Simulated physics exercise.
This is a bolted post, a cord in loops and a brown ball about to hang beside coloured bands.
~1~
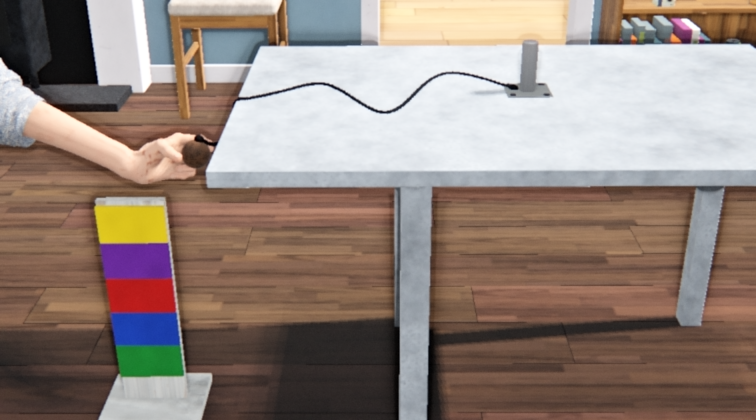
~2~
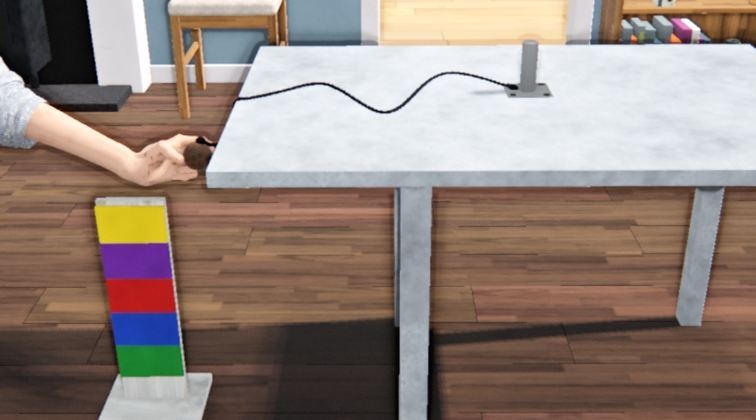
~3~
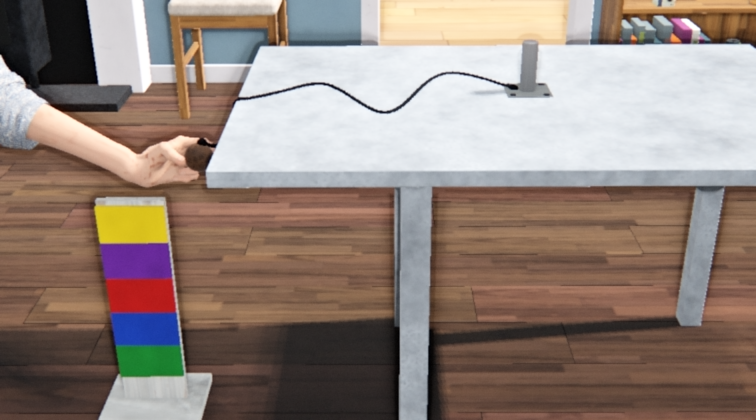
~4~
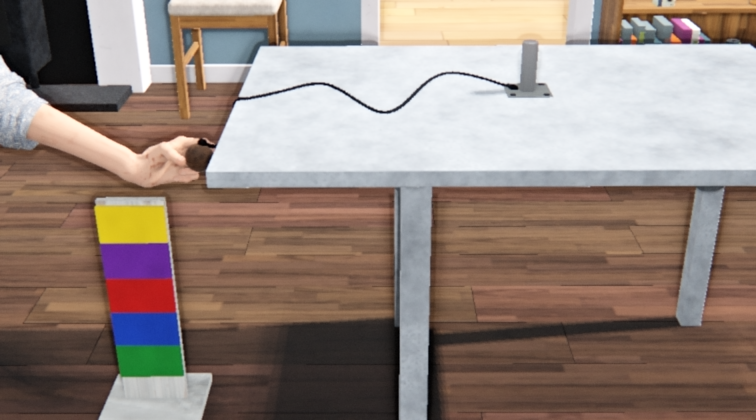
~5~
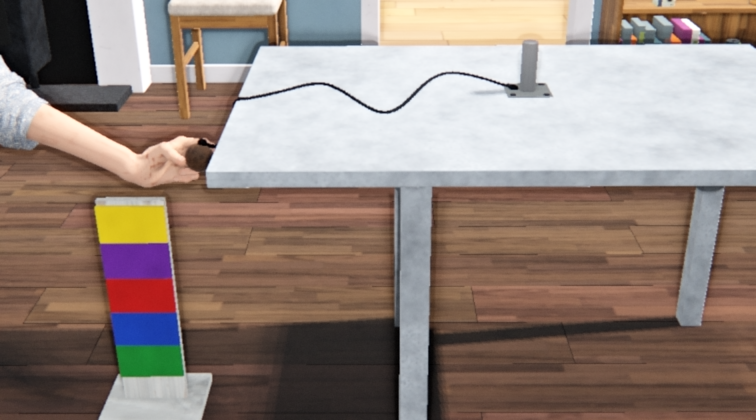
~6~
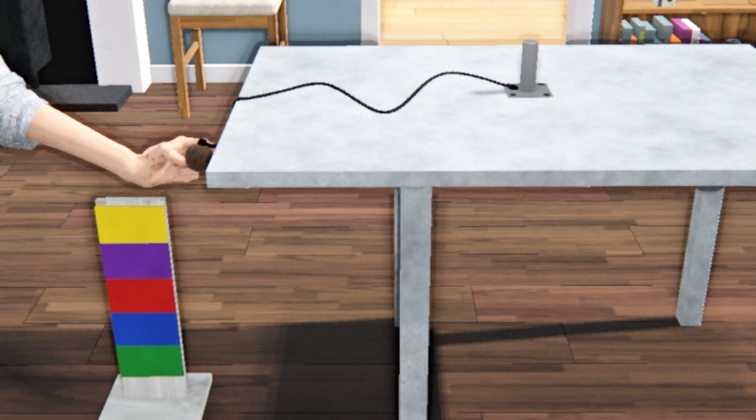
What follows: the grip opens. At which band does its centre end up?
Its middle rests at the blue band.
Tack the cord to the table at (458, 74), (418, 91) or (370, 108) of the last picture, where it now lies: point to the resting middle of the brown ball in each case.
About (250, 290), (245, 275) and (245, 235).
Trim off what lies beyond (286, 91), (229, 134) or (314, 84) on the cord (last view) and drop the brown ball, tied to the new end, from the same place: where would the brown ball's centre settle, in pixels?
The places are (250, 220), (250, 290) and (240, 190).
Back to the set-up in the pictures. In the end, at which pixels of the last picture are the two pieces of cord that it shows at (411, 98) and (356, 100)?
Near (336, 95) and (237, 104).
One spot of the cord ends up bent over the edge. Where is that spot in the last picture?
The one at (356, 100).
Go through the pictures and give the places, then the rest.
The first frame shows brown ball (196, 154); yellow (131, 226); purple (136, 262); red (141, 297); blue (145, 330); green (150, 362).
The second frame shows brown ball (197, 156); cord through (481, 78) (424, 85) (388, 113) (339, 90) (264, 96).
The third frame shows brown ball (199, 157).
The fourth frame shows brown ball (199, 158); cord through (481, 78) (424, 85) (388, 113) (339, 90) (264, 96).
The fifth frame shows brown ball (199, 158).
The sixth frame shows brown ball (199, 158); cord through (481, 78) (424, 85) (388, 113) (339, 90) (264, 96).
Soon after, ball near (240, 302); level with red.
Then, ball near (267, 313); level with blue.
At rest, ball near (257, 317); level with blue. The blue one.
